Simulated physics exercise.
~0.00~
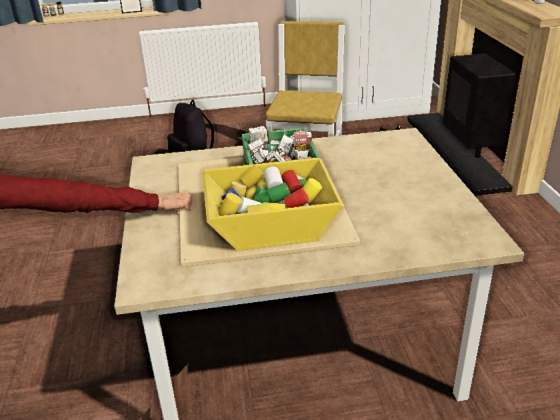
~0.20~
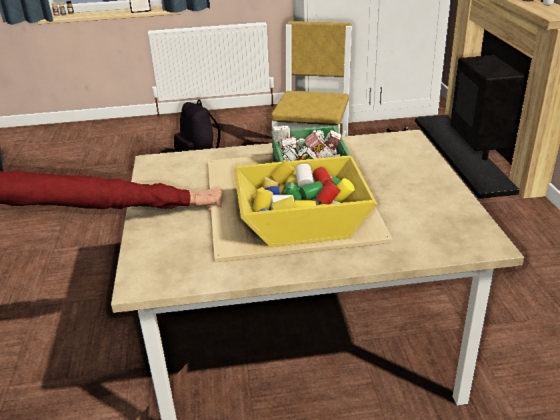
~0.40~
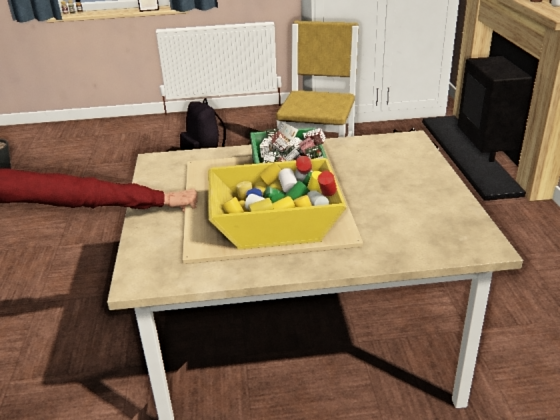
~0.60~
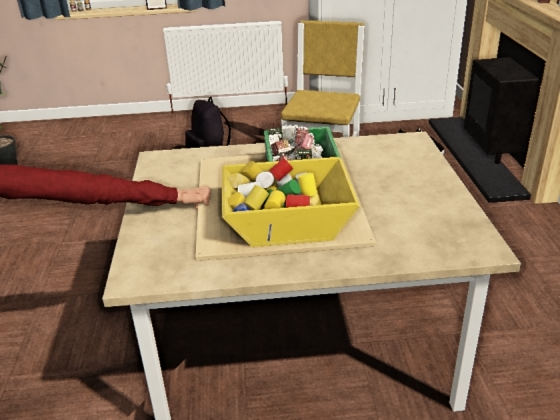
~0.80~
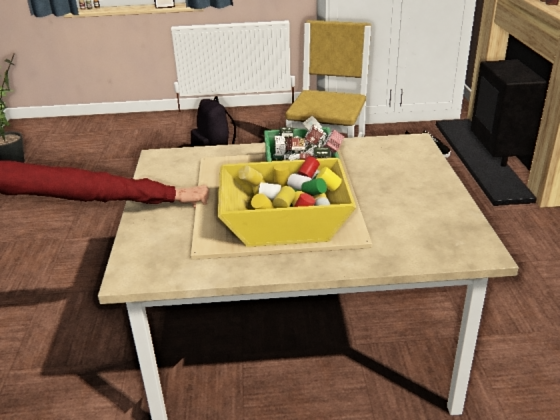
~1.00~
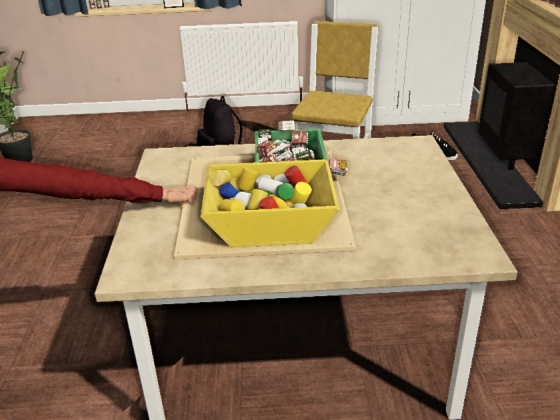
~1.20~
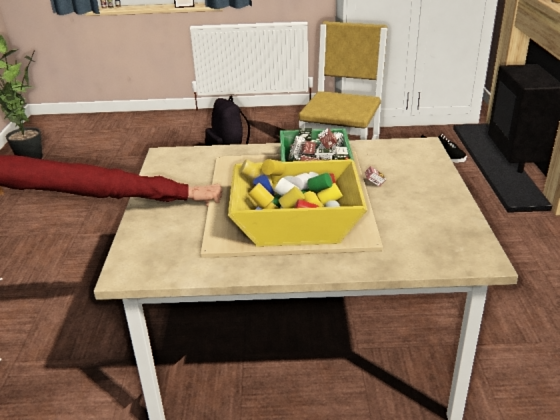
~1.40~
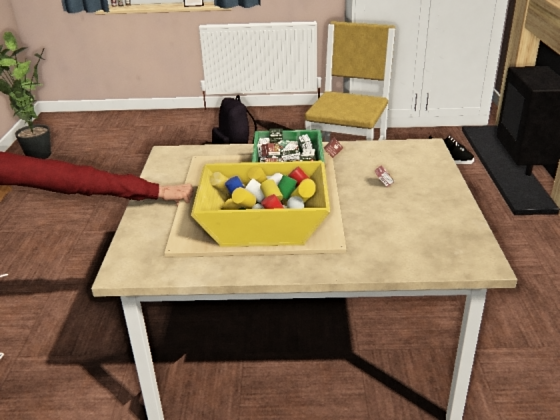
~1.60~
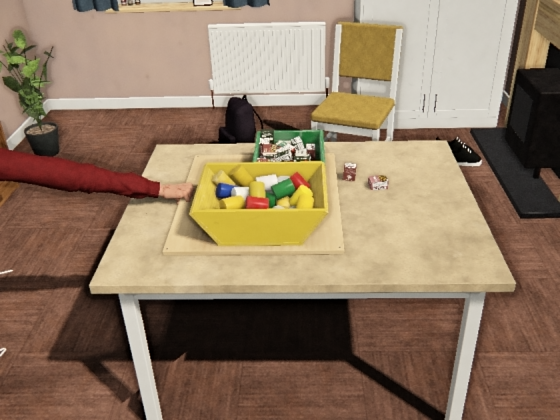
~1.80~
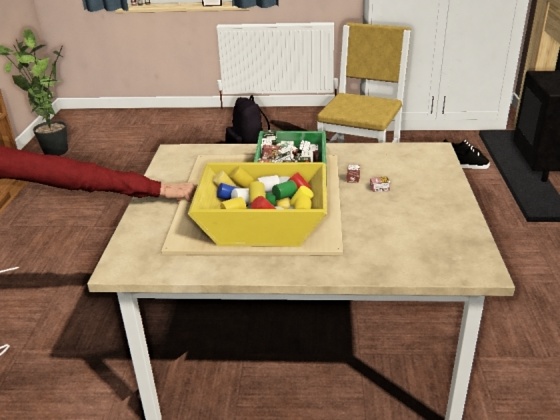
On a table in a room with a fireplace, a red-sleeved arm shook a board holding two baskets from side to side. A few small cartons spilled from the green one, while the yellow one kept its jumbled jars as everything came to rest.
